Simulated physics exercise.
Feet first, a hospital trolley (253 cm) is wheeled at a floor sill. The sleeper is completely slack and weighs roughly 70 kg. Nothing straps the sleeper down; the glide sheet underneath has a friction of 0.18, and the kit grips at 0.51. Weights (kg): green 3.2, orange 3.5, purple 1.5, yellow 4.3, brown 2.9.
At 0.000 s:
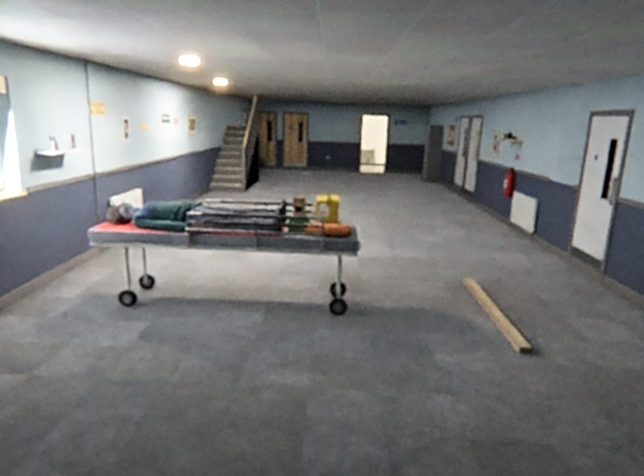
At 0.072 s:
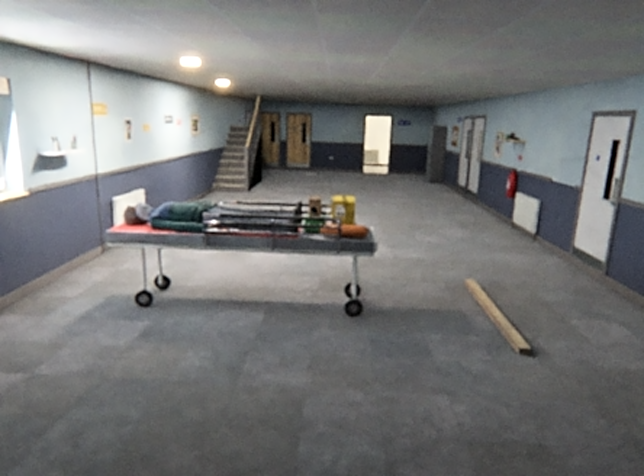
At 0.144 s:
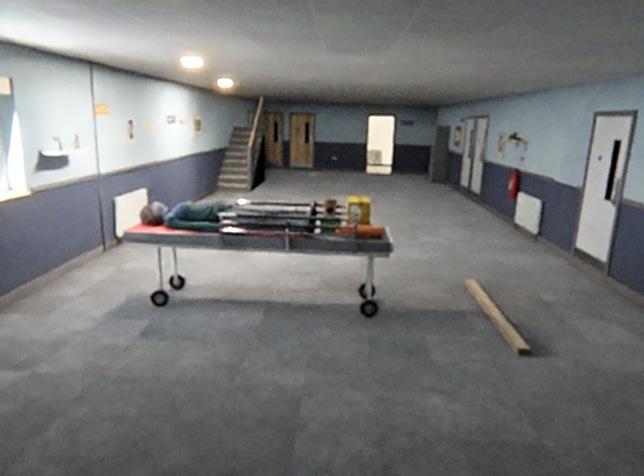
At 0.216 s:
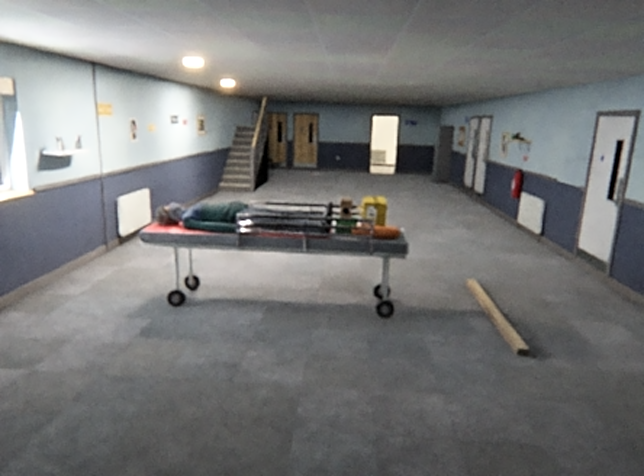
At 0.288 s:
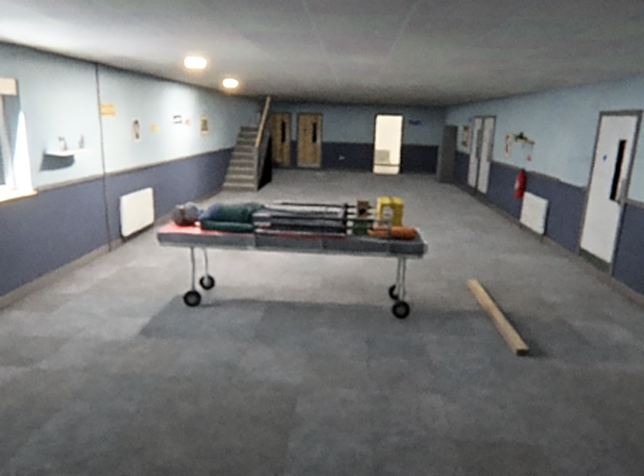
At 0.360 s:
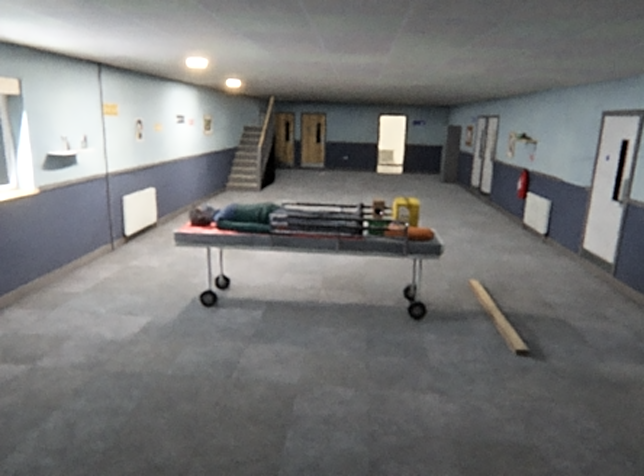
The clip shows a hospital trolley carrying a lying figure and yellow items, rolling feet first from left to right across a grey floor, steadily closing the gap to a motionless wooden floor sill, with nobody seen pushing.
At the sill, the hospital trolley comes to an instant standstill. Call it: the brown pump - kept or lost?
Lost.
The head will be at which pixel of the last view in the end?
The head finishes near (403, 226).
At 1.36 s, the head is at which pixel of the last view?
(375, 224).
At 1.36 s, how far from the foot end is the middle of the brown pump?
Past it by some 25 cm.
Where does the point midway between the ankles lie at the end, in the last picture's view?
I'd say somewhere around (510, 277).
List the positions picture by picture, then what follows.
The first picture shows brown pump (299, 207); 0 cm covered, 144 to go.
The second picture shows brown pump (315, 208); 16 cm covered, 128 to go.
The third picture shows brown pump (330, 208); 31 cm covered, 112 to go.
The fourth picture shows brown pump (346, 209); 47 cm covered, 97 to go.
The fifth picture shows brown pump (362, 209); 62 cm covered, 81 to go.
The sixth picture shows brown pump (378, 210); 78 cm covered, 66 to go. Speed about 2.2 m/s.
It happens at 0.66 s.
After 0.81 s the brown pump is 33 cm short of the foot end, tilted 0°, near (474, 214) in the last picture's view; the purple folder 7 cm short of the foot end, tilted 0°.
After 1.06 s the brown pump is 5 cm short of the foot end, tilted 25°, near (504, 216) in the last picture's view.
After 1.36 s the brown pump is 26 cm past the foot end, tilted 155°, near (531, 258) in the last picture's view.
At rest, 3.3 s, green case drops off; orange gas bottle drops off; purple folder drops off; yellow holdall drops off; brown pump drops off; left ankle crosses the foot end.
